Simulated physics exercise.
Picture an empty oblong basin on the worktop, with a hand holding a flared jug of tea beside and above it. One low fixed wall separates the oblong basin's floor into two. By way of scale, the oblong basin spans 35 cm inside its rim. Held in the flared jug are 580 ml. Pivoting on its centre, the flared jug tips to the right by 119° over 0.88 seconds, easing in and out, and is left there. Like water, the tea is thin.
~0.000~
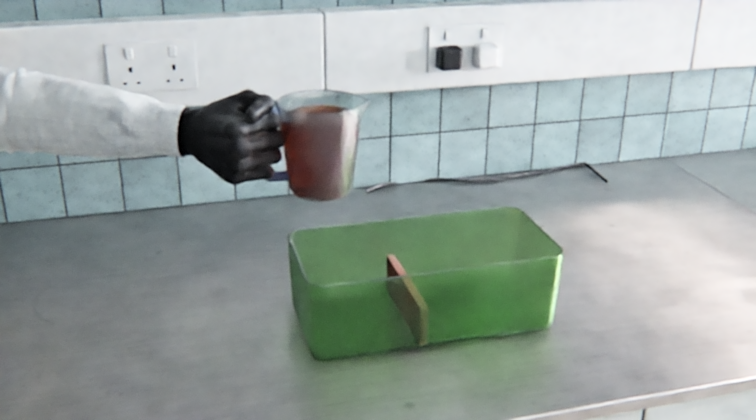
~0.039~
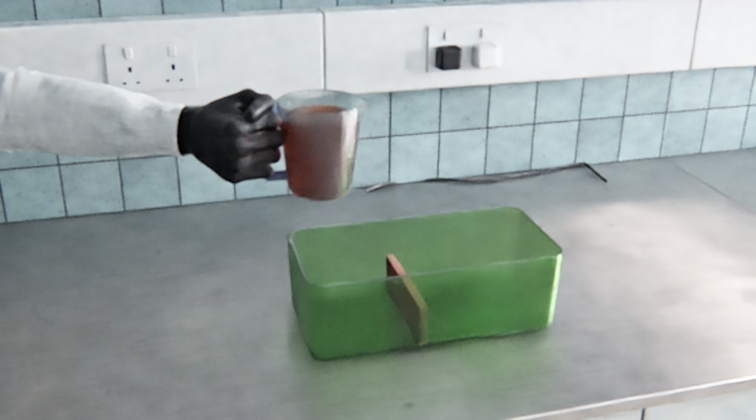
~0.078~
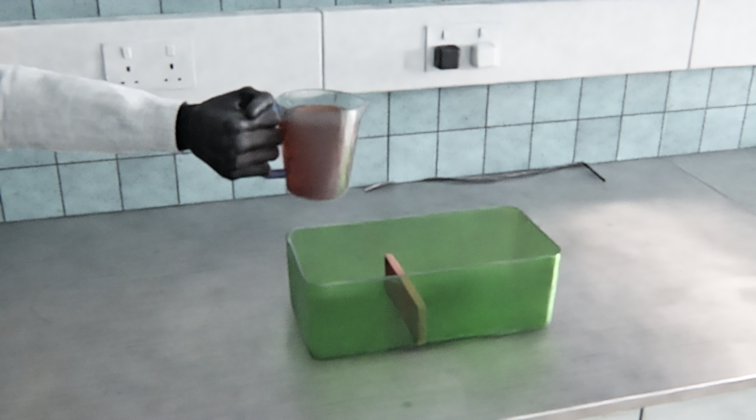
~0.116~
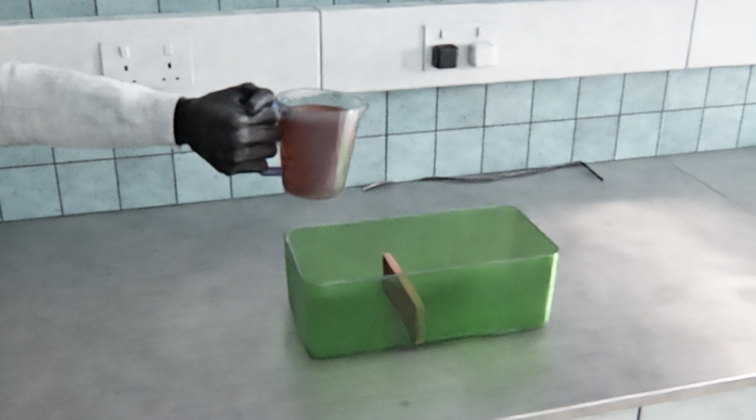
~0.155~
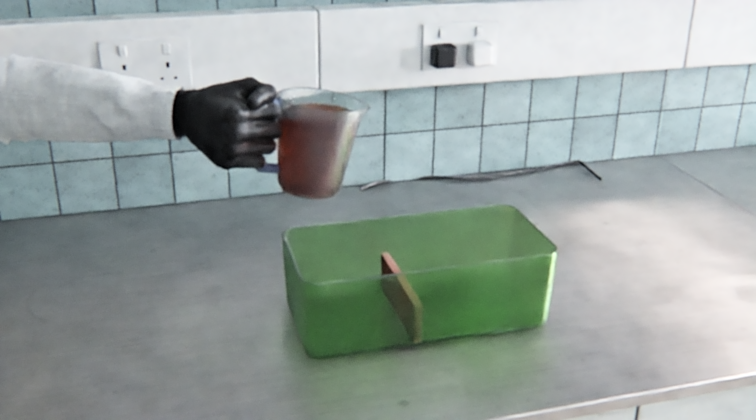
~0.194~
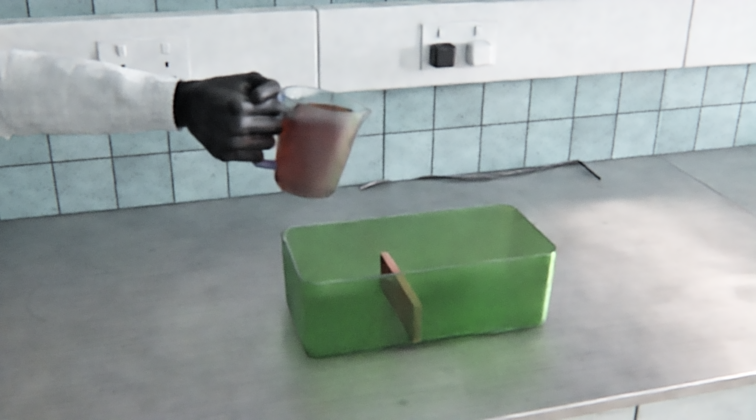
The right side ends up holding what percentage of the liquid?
About 61 in every hundred parts.
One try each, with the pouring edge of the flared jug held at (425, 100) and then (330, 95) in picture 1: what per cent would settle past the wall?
I'd expect close to 95 per cent and then close to 5 per cent.
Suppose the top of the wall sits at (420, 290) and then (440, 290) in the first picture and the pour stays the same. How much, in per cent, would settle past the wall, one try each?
Roughly 35 per cent, then 10 per cent.
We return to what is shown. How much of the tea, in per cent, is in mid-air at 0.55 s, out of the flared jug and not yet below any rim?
Some 26 % is the figure.
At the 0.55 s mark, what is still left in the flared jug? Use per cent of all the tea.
About 66 per cent.
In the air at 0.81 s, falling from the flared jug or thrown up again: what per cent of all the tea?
Estimate: Around 16 per cent.
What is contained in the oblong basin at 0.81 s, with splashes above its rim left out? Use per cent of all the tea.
The share is close to 76 percent.
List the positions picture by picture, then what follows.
The first picture shows tilt 0°; pouring edge (369, 100); surface from (281, 117) to (358, 112); the oblong basin's rim runs from (297, 259) to (541, 230); the wall's top is at (406, 281).
The second picture shows tilt 1°; pouring edge (369, 100); surface from (280, 117) to (357, 112).
The third picture shows tilt 2°; pouring edge (369, 101); surface from (280, 115) to (355, 112).
The fourth picture shows tilt 5°; pouring edge (369, 103); surface from (279, 115) to (356, 112).
The fifth picture shows tilt 9°; pouring edge (370, 105); surface from (280, 114) to (357, 112).
The sixth picture shows tilt 14°; pouring edge (372, 109); surface from (281, 115) to (359, 112).
After 0.55 s the tilt is 82° and 67 per cent is still to pour, 0 is left of the wall and 7 right of it.
After 0.81 s the tilt is 117° and 8 per cent is still to pour, 20 is left of the wall and 57 right of it.
After 1.08 s the tilt is 119° and 0 per cent is still to pour, 38 is left of the wall and 60 right of it.
After 1.38 s the tilt is 119° and 0 per cent is still to pour, 38 is left of the wall and 61 right of it.
In the end 38 per cent lies left of the wall, 61 right of it and 1 outside.
